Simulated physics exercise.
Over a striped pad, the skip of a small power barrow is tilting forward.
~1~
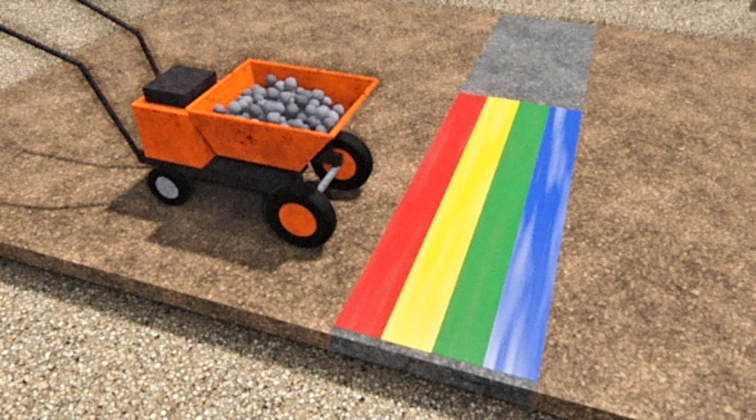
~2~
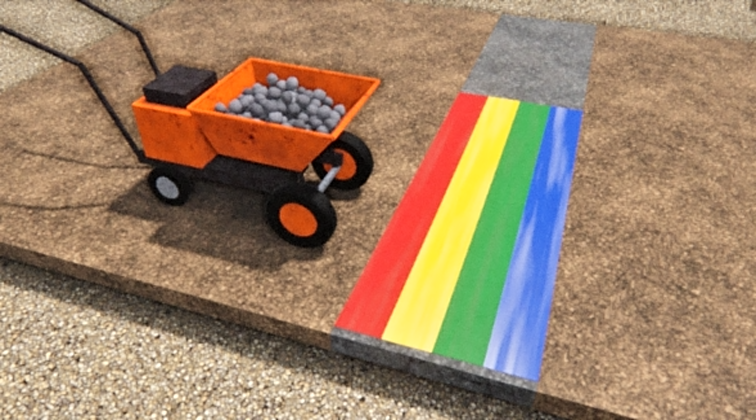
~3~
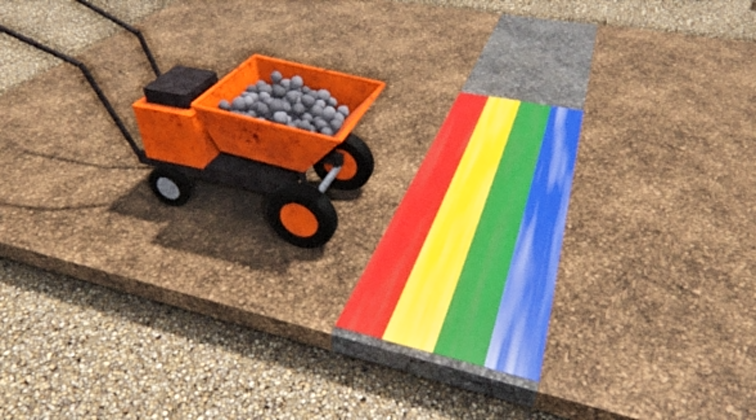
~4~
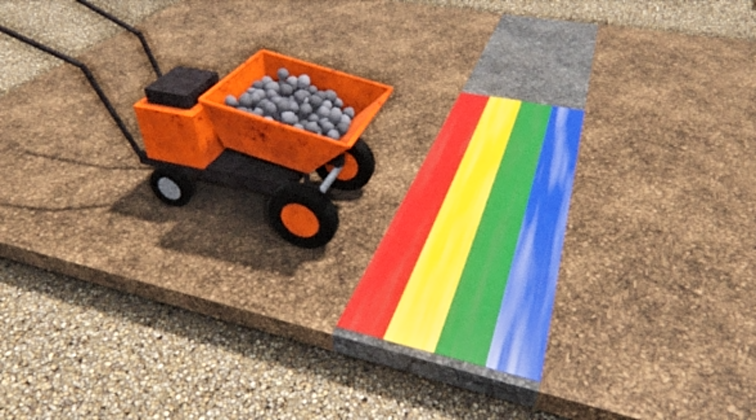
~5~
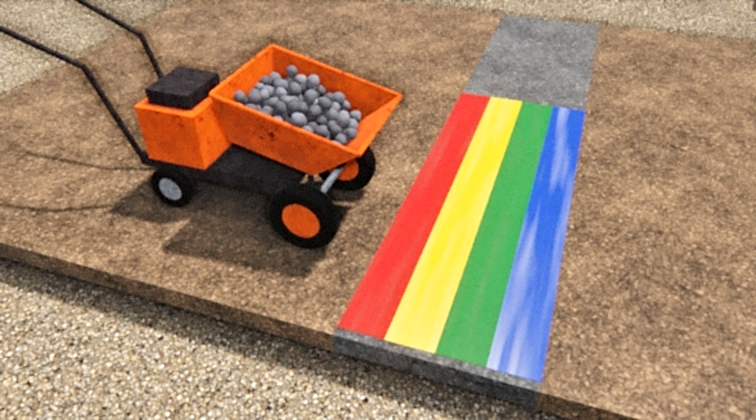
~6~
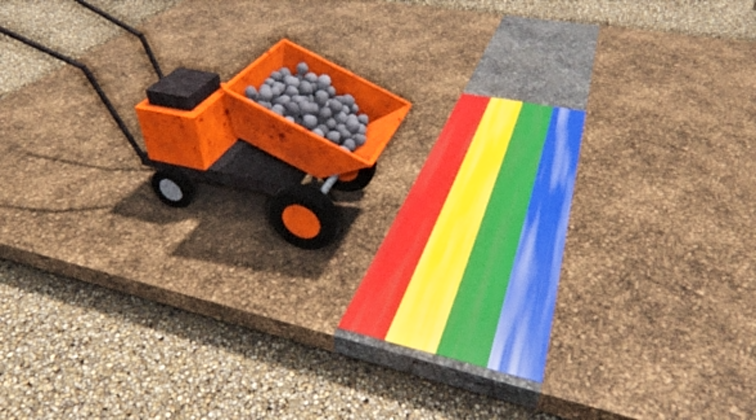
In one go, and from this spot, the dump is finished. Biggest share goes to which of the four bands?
Biggest share: Yellow.
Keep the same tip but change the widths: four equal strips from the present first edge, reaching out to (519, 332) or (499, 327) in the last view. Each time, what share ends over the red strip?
Roughly 0 per cent, then roughly 0 per cent.
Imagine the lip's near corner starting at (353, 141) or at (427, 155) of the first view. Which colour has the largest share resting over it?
That green strip for the first spot, the blue one for the second.
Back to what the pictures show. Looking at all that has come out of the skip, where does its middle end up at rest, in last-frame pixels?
It settles centred around (466, 242).
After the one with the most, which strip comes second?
Second: The strip in green.
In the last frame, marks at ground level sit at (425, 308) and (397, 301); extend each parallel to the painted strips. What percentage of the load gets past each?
About 50 and 80 per cent.
Soon after the last picture, skip tipped steeply; all in the skip.
A little later, skip tipped right over; most in the skip; a stray few over the red strip; about a quarter over the yellow strip; a stray few over the green strip.
Later still, skip tipped right over; about a quarter in the skip; a stray few over the red strip; about a third over the yellow strip; about a quarter over the green strip; a small part over the blue strip; a stray few off the paint.
At rest, skip tipped right over; about a quarter in the skip; a small part over the red strip; about a third over the yellow strip; about a quarter over the green strip; a small part over the blue strip; a stray few off the paint.
